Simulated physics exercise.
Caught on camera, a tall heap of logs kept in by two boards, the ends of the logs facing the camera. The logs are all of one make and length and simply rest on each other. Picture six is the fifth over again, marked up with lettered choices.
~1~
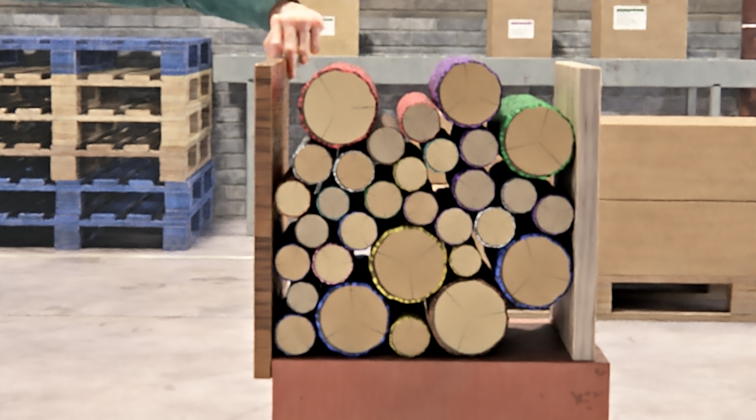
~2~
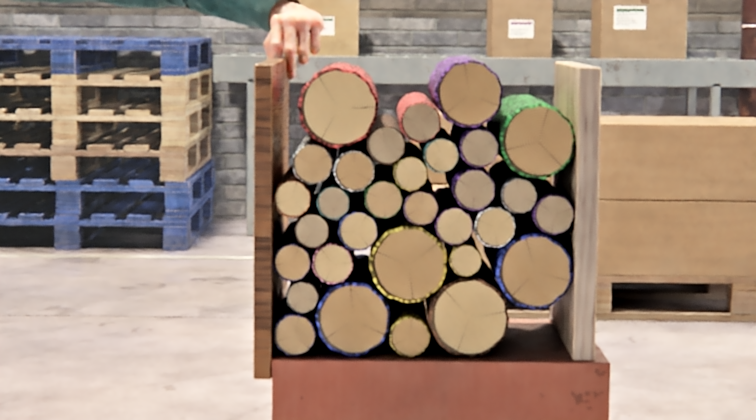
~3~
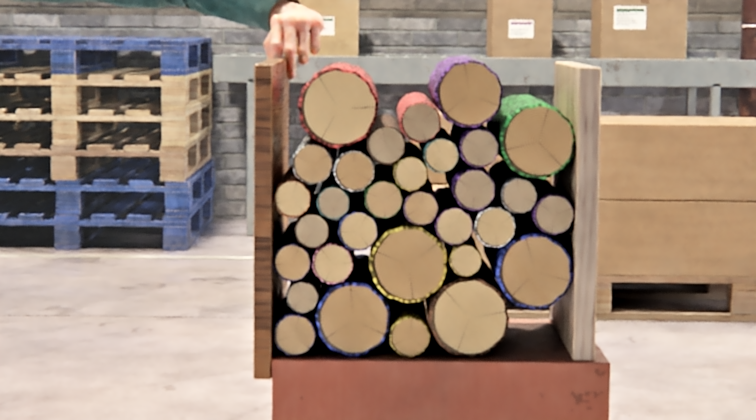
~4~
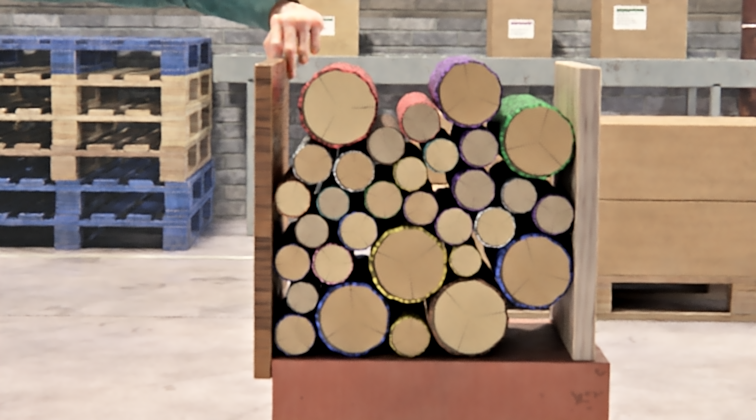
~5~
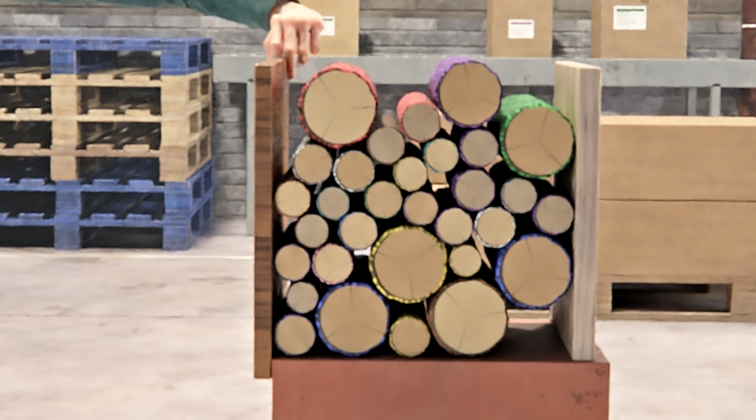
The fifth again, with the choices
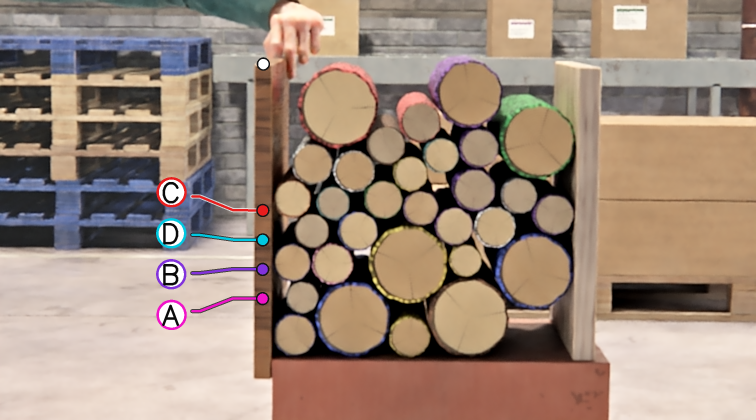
At the start, a tall heap of logs of mixed thickness sits between two upright boards on a reddish base, cut ends facing the camera, while a hand hangs by the top of the left board. Through to the end, the logs, boards and hand show no visible movement.
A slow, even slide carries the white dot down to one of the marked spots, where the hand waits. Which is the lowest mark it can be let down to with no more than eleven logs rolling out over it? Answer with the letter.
Slide it to A.
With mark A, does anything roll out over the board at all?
Yes.
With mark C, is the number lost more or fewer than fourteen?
It loses fewer than fourteen.
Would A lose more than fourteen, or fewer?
At A, fewer than fourteen.
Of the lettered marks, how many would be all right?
Four of them.
On the marked copy, A at (262, 299); B at (263, 270); C at (263, 211); D at (263, 240); the white dot at (263, 64).
With A. Early on, top of the board (273, 170).
Further on, top of the board (273, 286).
At the end, top of the board (273, 298), nine out over the board.
As for the rest, B about five out over the board; C one out over the board; D two out over the board.
